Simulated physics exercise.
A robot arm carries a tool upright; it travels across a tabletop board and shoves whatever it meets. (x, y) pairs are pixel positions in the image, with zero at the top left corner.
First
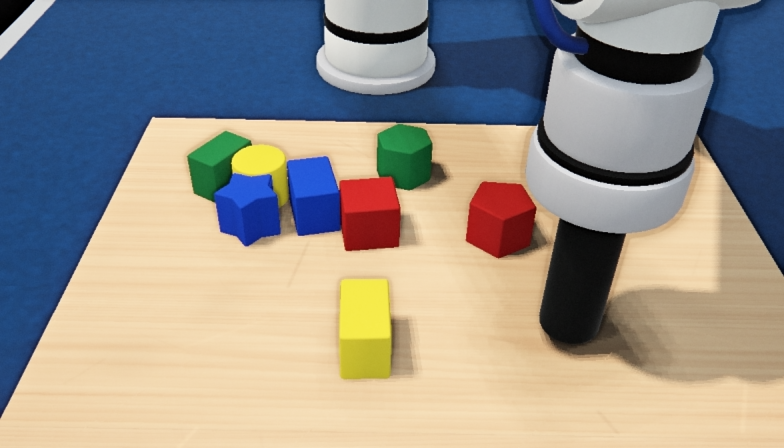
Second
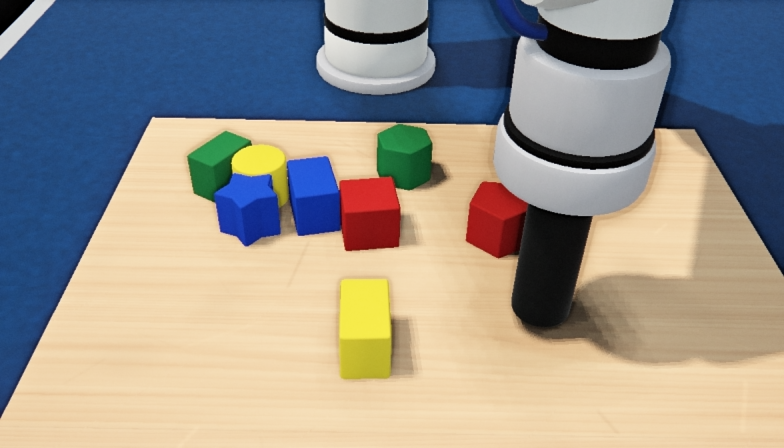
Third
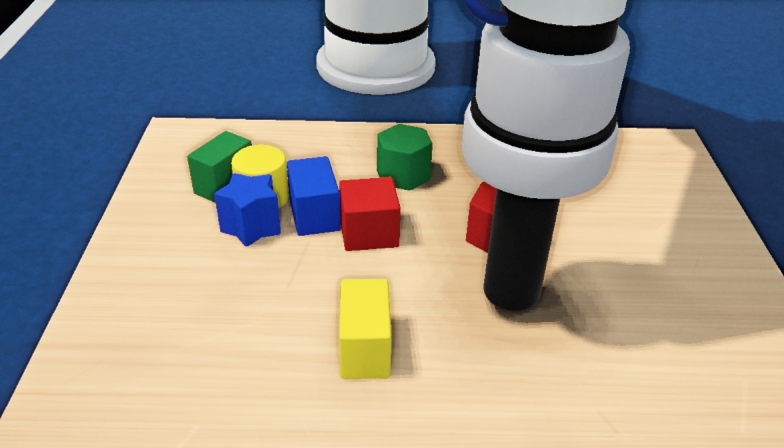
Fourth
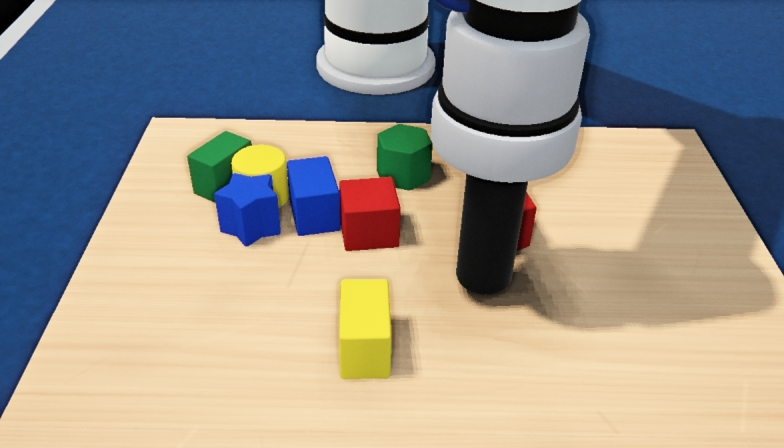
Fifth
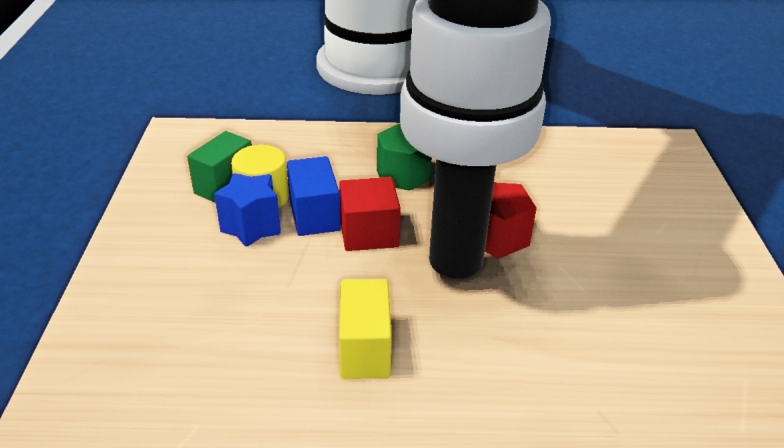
A robot arm moves its black tool left across the board while the coloured blocks stay still.
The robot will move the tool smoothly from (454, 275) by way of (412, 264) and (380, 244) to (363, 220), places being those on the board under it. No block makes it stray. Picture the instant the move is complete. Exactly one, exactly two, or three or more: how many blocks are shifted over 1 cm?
There will be one block that moves more than 1 cm.
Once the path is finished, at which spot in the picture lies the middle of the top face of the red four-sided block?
Near (352, 153).
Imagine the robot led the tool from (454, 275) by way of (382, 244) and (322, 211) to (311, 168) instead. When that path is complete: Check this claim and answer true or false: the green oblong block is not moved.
The claim does not hold.
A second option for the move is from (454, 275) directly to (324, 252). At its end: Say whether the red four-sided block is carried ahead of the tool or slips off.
The red four-sided block won't stay at the front of the tool.
On the path given first. Halfway along, tool at (395, 243); red four-sided block at (365, 186).
At the end, tool at (363, 209); blue oblong block at (309, 174); red four-sided block at (352, 153); red pentagonal block still.
